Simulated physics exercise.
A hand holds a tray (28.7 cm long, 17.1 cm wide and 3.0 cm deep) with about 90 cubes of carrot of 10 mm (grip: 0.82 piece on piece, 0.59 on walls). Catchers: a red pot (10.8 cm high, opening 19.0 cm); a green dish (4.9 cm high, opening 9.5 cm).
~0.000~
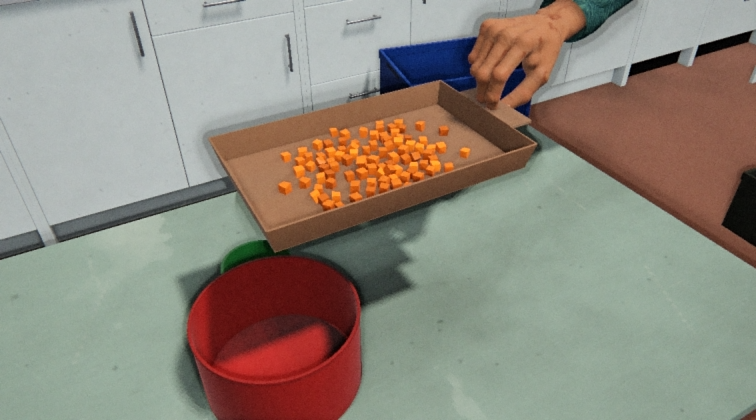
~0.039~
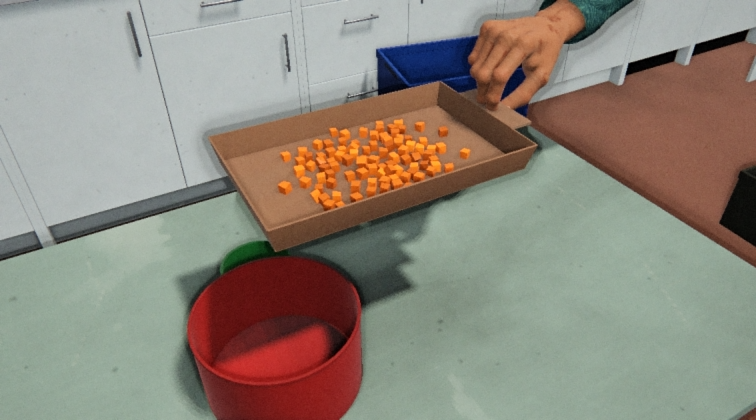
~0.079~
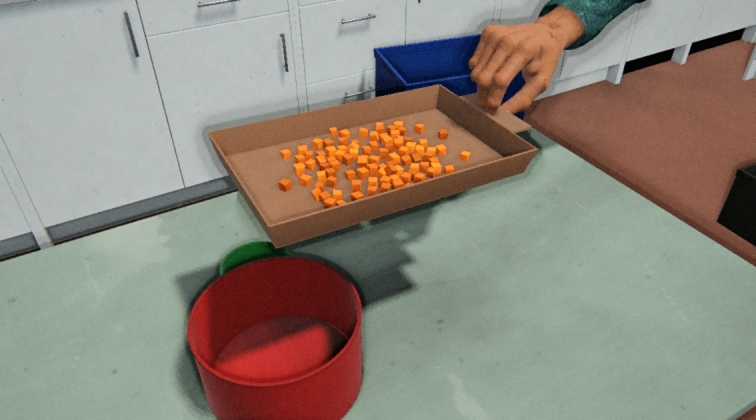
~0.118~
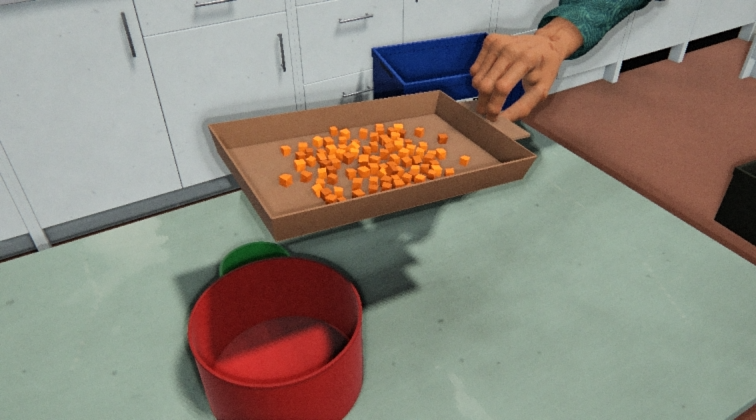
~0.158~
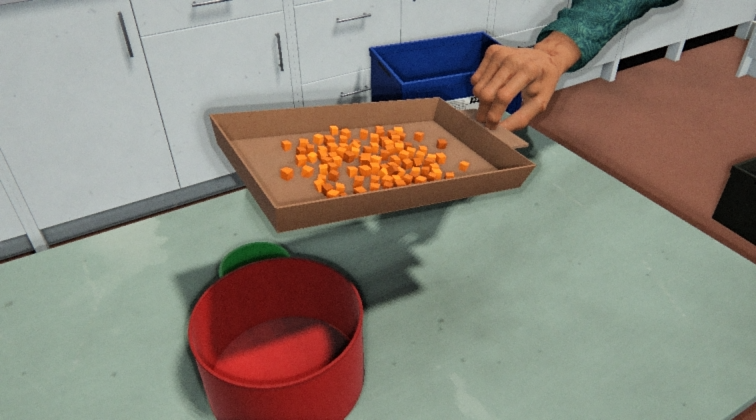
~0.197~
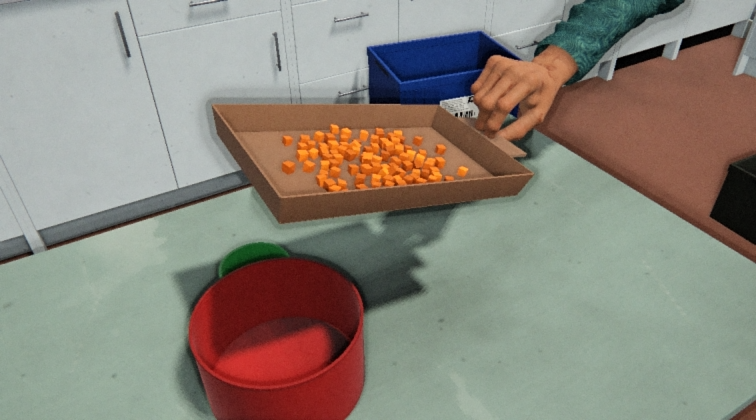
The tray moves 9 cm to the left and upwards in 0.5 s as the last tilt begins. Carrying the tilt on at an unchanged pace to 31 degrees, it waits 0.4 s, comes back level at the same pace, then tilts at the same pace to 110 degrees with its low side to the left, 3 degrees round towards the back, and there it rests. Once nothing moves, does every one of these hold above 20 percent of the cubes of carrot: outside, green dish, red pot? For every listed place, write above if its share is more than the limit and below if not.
Outside everything: Above, green dish: Below, red pot: Above.
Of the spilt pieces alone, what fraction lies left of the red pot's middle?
I'd estimate some 80 per cent.
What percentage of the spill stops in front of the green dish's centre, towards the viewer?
Around 70 percent.
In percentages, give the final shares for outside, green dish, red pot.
In per cent: Outside 30, green dish 0 and red pot 70.
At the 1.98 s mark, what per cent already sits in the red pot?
Roughly 30% has arrived by then.
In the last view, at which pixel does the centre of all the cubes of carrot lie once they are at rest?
Centre, last frame: Approx. (251, 371) px.
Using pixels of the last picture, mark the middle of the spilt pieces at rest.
Roughly at pixel (115, 380).
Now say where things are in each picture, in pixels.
Tray at (415, 185); tilt 0 degrees; leading edge at (234, 179); middle of the load at (374, 161); red pot at (275, 312); green dish at (257, 263), in the first picture.
Tray at (416, 185); tilt 1 degrees; leading edge at (235, 178); middle of the load at (374, 161), in the second picture.
Tray at (418, 186); tilt 3 degrees; leading edge at (235, 174); middle of the load at (374, 161), in the third picture.
Tray at (420, 186); tilt 6 degrees; low side right; leading edge at (237, 166); middle of the load at (375, 161), in the fourth picture.
Tray at (423, 186); tilt 11 degrees; low side right; leading edge at (239, 156); middle of the load at (375, 161), in the fifth picture.
Tray at (425, 186); tilt 15 degrees; low side right; leading edge at (243, 145); middle of the load at (376, 161); red pot at (277, 315); green dish at (255, 265). It turns about 110 degrees a second, in the sixth picture.
After 0.88 s, tilt 28 degrees; tray 100 %; middle of all pieces on or above the table near (449, 177).
After 1.45 s, tilt 20 degrees; tray 100 %; middle of all pieces on or above the table near (426, 102).
Then, at 1.98 s, tilt 78 degrees; red pot 30 %, tray 45 %, in the air 30 %; middle of all pieces on or above the table near (240, 293).
Then, at 2.48 s, tilt 110 degrees; red pot 60 %, tray 15 %, outside 20 %; middle of all pieces on or above the table near (237, 350).
By 3.8 s all is still; green dish 0 %, red pot 70 %, tray 0 %, outside 30 %.
